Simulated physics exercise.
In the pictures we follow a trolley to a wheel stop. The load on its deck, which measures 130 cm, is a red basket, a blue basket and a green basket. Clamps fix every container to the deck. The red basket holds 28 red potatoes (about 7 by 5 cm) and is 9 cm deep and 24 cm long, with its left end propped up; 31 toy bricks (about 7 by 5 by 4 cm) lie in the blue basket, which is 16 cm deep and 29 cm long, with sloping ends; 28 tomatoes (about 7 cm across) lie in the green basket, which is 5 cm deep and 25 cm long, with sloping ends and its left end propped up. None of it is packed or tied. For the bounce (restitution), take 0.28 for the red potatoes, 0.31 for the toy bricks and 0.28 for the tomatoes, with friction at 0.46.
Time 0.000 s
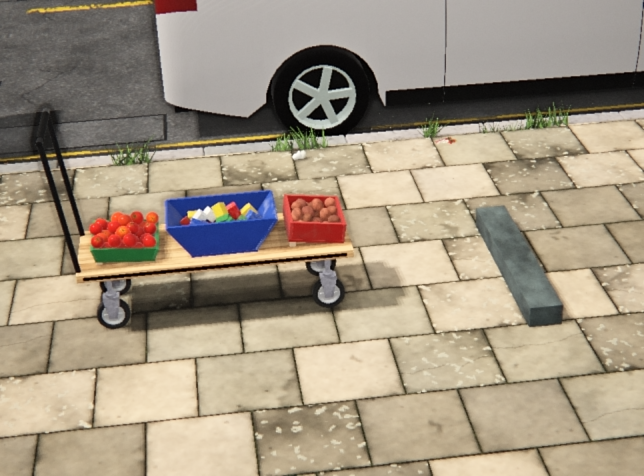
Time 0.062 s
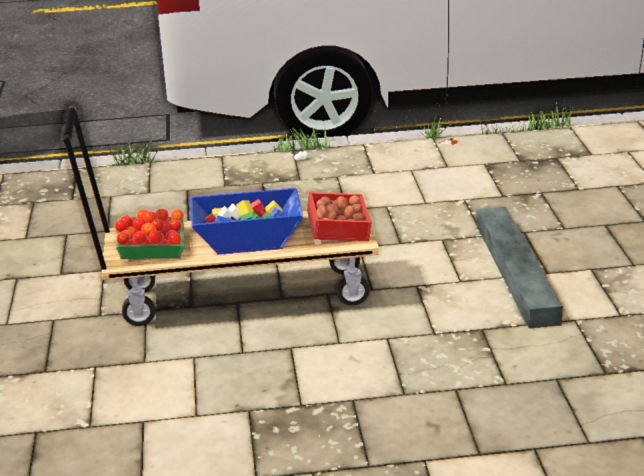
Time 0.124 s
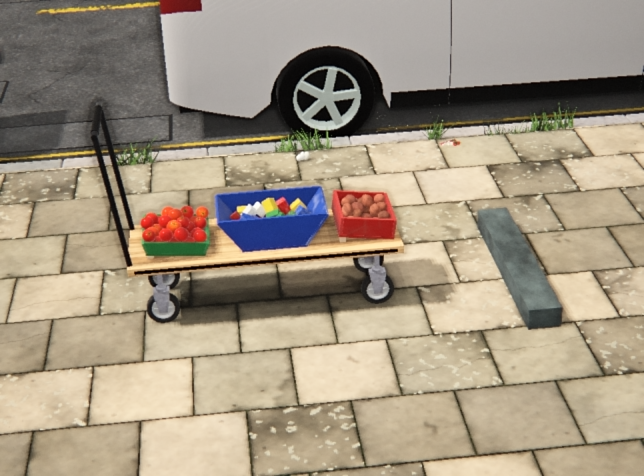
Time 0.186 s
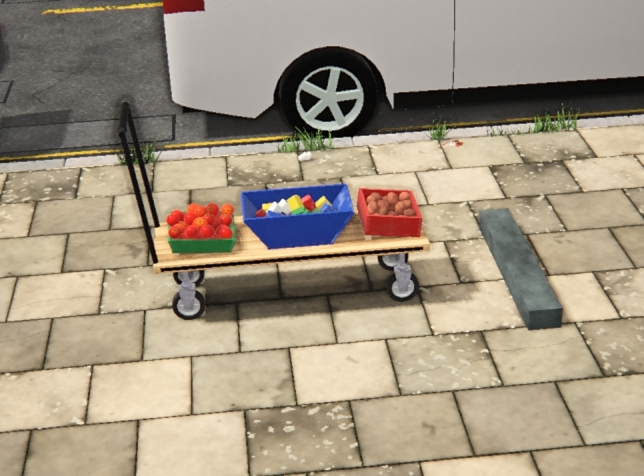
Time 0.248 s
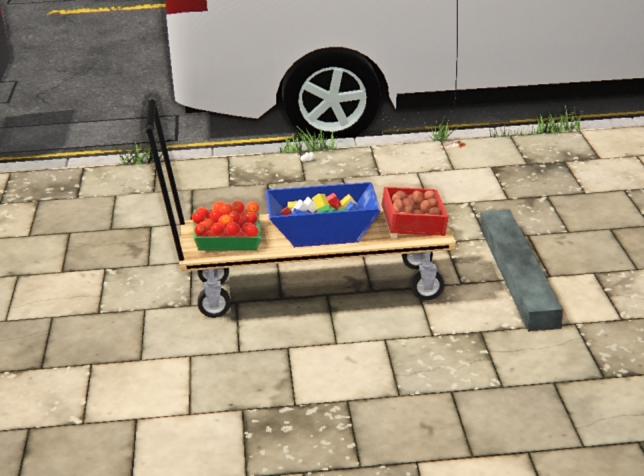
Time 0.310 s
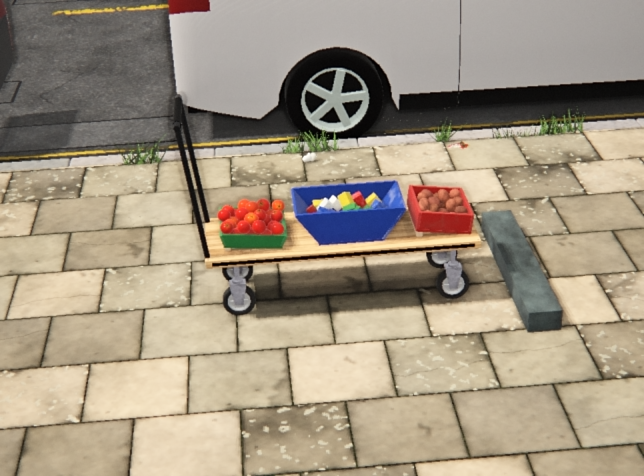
A flat trolley carrying a green basket of red tomato-like balls, a blue one of colourful blocks and a red one of brownish balls rolled steadily right along the paving, nearing a dark bar.
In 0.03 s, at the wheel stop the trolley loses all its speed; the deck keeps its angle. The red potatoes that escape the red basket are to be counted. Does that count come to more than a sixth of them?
I'd bet the portion thrown out stays short of a sixth of the load.
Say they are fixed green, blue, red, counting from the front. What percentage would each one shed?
Red basket 0 %, blue basket 0 %, green basket 50 %.
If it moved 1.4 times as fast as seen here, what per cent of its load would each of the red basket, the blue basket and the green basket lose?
Then the red basket sheds 10 per cent, the blue basket 10 per cent, and the green basket 50 per cent.
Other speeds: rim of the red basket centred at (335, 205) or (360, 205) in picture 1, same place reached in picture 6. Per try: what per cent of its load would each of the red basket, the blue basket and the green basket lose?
Per cent lost, first try then second - red basket: 0, 0; blue basket: 0, 0; green basket: 40, 30.
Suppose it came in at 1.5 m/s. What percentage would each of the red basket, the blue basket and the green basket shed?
Red basket 0 %, blue basket 0 %, green basket 40 %.
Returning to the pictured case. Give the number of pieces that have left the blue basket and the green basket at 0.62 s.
Estimate at that time - blue basket 0, green basket 12, give or take.
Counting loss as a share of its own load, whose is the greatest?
Answer: The green basket.
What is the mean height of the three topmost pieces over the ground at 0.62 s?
Height, averaged: Around 54 cm.
After 0.40 s, contact.
After 0.50 s, the red basket has all 28, the blue basket has all 31 and the green basket is down by 4 of 28.
After 0.62 s, the red basket is down by 1 of 28, the blue basket has all 31 and the green basket is down by 11 of 28.
After 0.85 s, the red basket is down by 1 of 28, the blue basket has all 31 and the green basket is down by 13 of 28.
When it is over (at 1.35 s), the red basket is down by 1 of 28, the blue basket has all 31 and the green basket is down by 13 of 28. Asked share, 1 of 28, 4 per cent.
